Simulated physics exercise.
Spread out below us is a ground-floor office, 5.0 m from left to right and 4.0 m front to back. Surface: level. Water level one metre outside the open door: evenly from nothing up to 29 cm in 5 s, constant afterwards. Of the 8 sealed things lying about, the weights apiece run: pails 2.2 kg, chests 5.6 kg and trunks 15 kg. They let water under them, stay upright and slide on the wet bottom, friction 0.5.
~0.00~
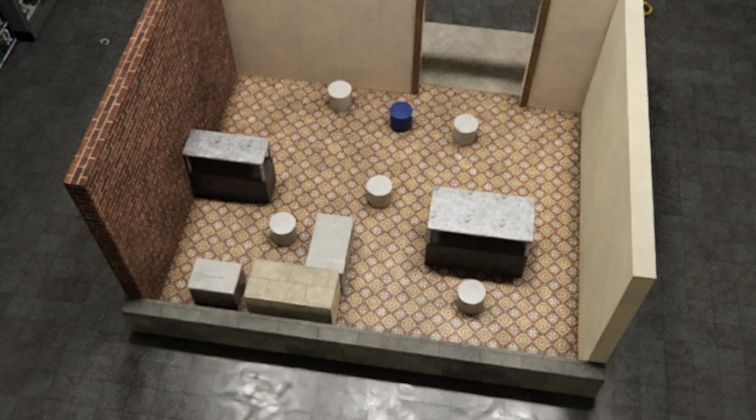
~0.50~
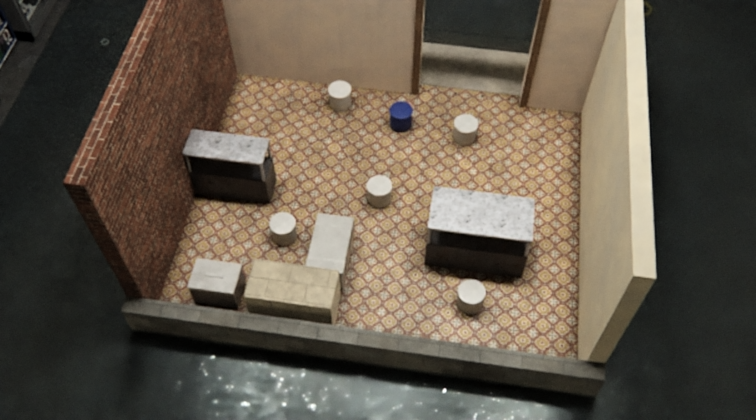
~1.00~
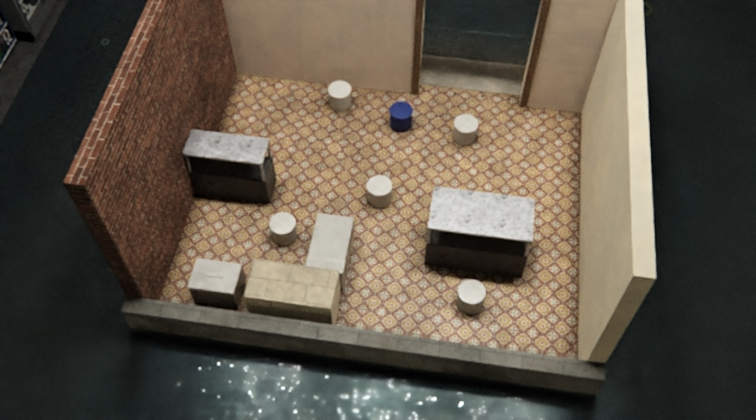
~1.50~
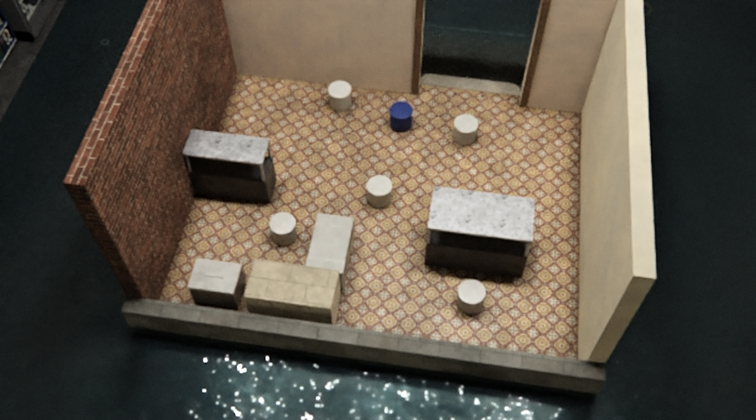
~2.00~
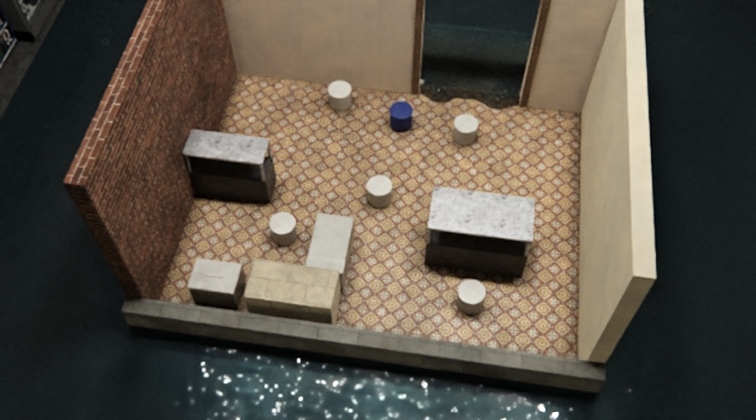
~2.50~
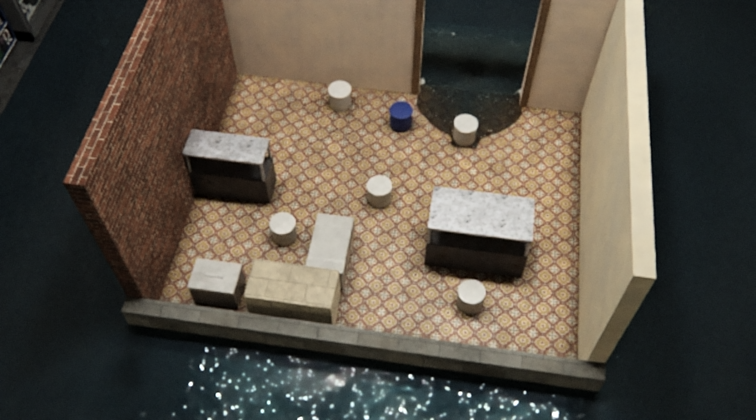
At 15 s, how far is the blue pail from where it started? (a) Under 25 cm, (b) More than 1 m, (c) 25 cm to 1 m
The answer is c.
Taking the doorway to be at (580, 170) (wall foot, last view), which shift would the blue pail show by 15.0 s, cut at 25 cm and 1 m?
Observation: Blue pail large displacement.
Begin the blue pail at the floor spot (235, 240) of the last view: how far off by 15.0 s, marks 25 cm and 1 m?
Result: It drifts only slightly.
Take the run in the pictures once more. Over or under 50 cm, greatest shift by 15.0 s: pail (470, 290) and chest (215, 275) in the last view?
Result, in order: Bigger / not bigger.
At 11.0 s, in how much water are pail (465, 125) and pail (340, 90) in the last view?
Depth approx. 21 cm / 2 cm.
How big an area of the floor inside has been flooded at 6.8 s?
Wet area: Approx. 15 m2.
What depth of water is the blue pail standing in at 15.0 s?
Somewhere close to 7 cm.
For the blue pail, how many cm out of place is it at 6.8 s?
Roughly 40 cm.
After 3.5 s the blue pail is near (401, 110), 0.0 m from its start, aground; 0 afloat.
After 6.8 s the blue pail is near (372, 110), 0.4 m from its start, aground; 3 afloat.
After 11.0 s the blue pail is near (366, 109), 0.5 m from its start, aground; 6 afloat.
After 15.0 s the blue pail is near (358, 115), 0.6 m from its start, afloat; 8 afloat.
